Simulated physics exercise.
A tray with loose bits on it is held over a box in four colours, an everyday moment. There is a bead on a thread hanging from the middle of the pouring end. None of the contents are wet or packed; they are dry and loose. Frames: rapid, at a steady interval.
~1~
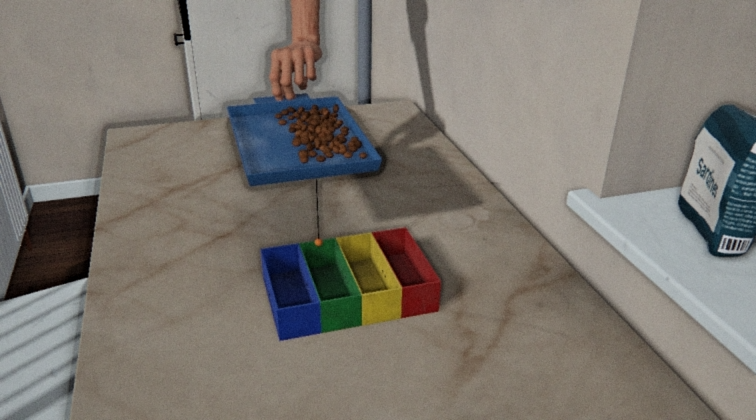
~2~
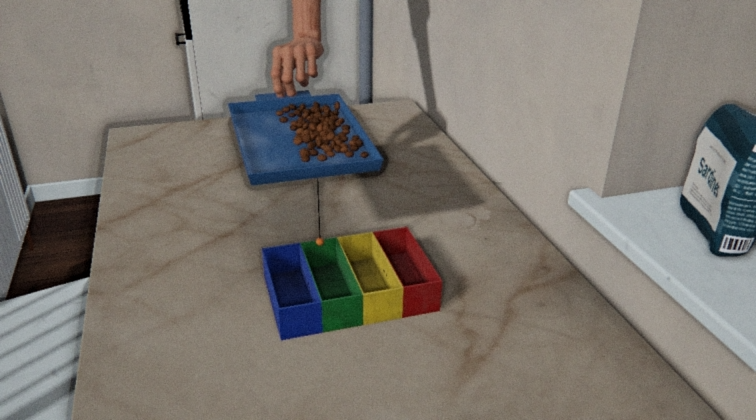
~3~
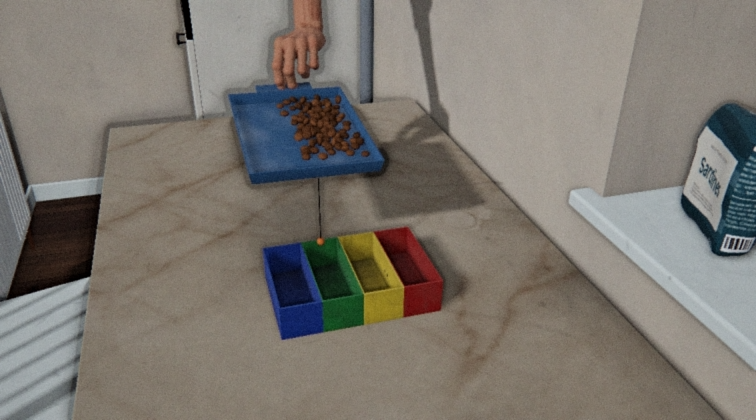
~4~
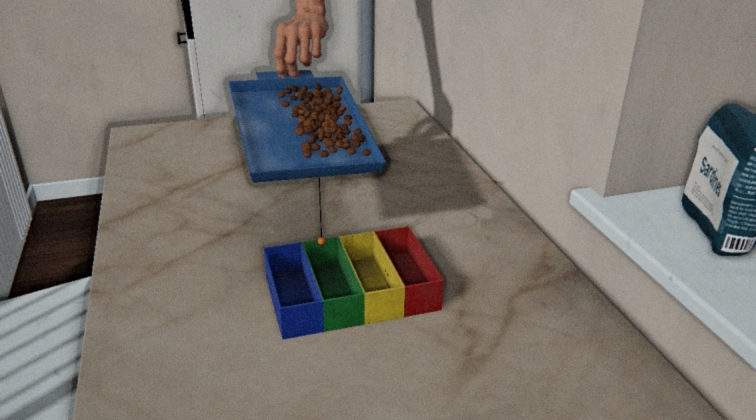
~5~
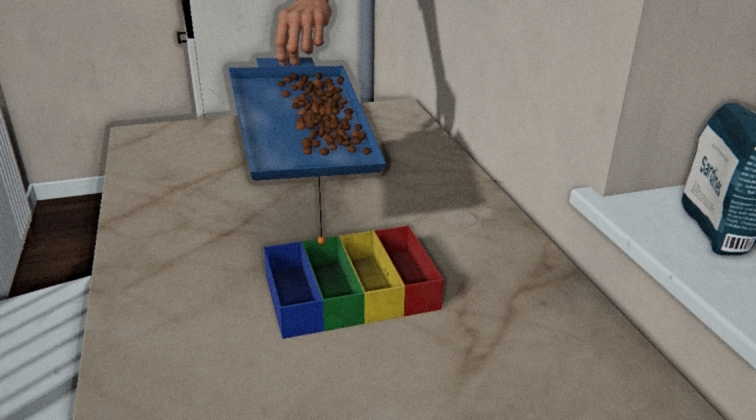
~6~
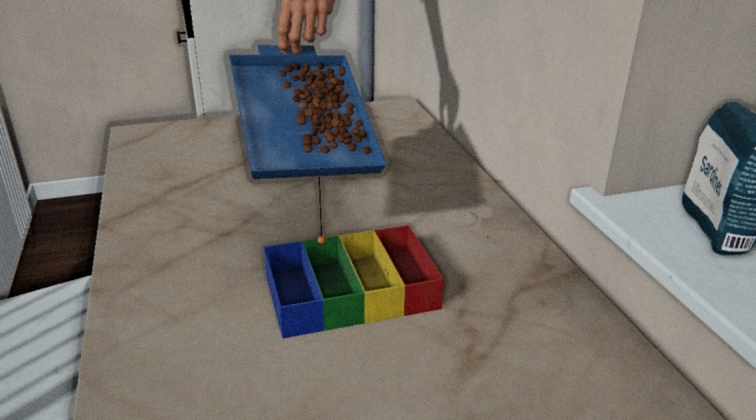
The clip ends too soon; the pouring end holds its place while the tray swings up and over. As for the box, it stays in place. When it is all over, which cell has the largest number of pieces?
The yellow cell.
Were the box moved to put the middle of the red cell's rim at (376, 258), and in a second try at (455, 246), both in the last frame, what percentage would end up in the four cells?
Close to 80 in a hundred, followed by close to 100 in a hundred.
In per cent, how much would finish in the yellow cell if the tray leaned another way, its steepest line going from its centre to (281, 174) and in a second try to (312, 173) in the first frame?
It comes to about 0 per cent the first time and about 30 per cent the second.
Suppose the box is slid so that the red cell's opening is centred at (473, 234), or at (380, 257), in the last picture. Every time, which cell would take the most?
So the first one goes to the blue one and the second to red.
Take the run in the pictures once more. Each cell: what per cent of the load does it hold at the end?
Blue cell: 0 per cent; green cell: 10 per cent; yellow cell: 50 per cent; red cell: 30 per cent.
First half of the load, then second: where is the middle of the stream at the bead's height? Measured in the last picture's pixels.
Earlier portion about (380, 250); later portion about (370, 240).
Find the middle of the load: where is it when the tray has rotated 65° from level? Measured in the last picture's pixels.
About (362, 162).
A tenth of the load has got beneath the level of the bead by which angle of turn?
I'd put it at about 75 degrees.
Shortly afterwards, tray tipped steeply; the bulk on the tray; only a few in the yellow cell; a little falling or outside the box.
Next, tray tipped past a quarter turn; a little on the tray; near a third in the yellow cell; near a quarter in the red cell; a little in the green cell; only a few in the blue cell; a little falling or outside the box.
Some moments later, tray tipped past a quarter turn; near half in the yellow cell; near a third in the red cell; a little in the green cell; only a few in the blue cell; only a few falling or outside the box.
In the end, tray tipped past a quarter turn; near half in the yellow cell; near a third in the red cell; a little in the green cell; only a few in the blue cell; only a few outside the box.
